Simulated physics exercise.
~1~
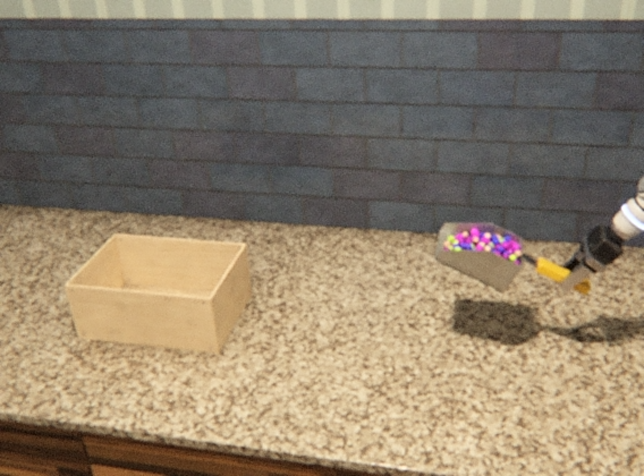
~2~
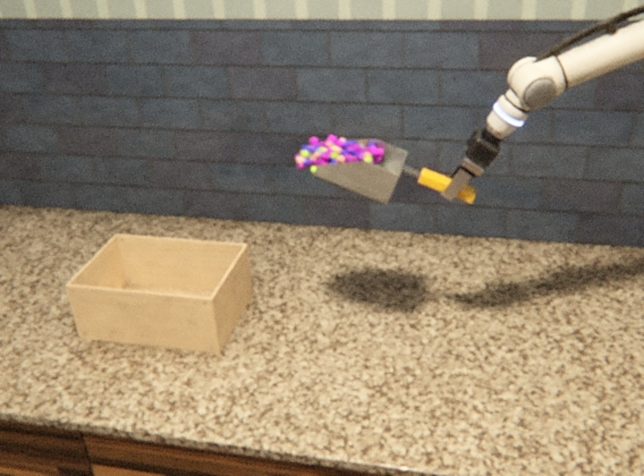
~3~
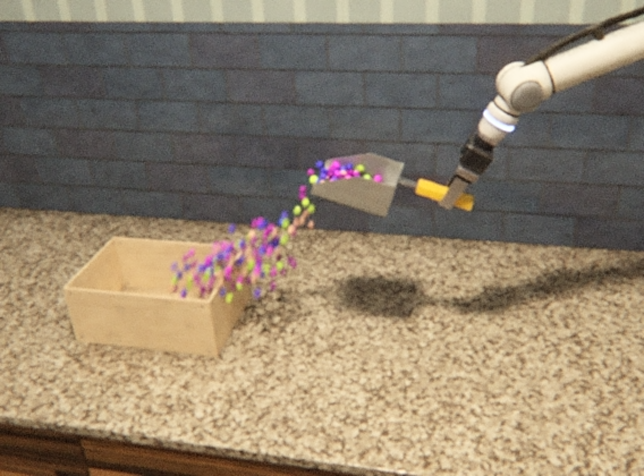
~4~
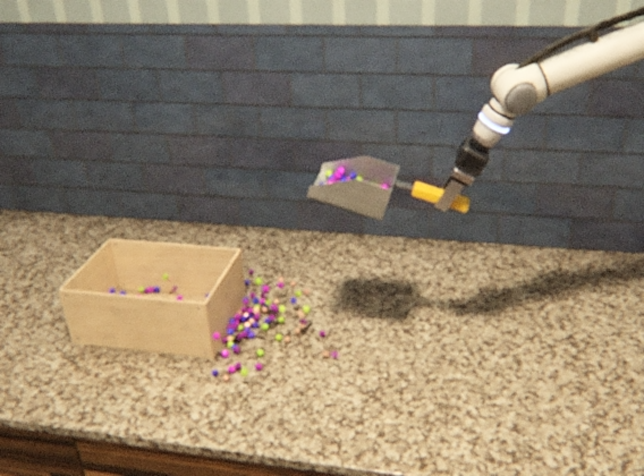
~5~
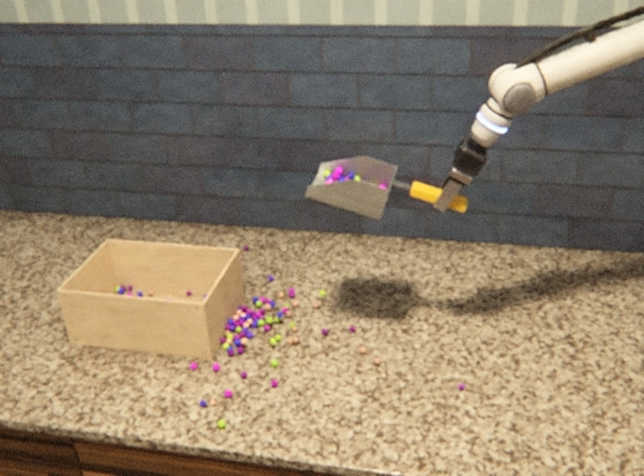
A robot arm swung a scoop heaped with colourful round sweets up and left towards a wooden box, then stopped, and many poured off the front; some landed inside, others scattered on the speckled counter, and a few stayed in the scoop.
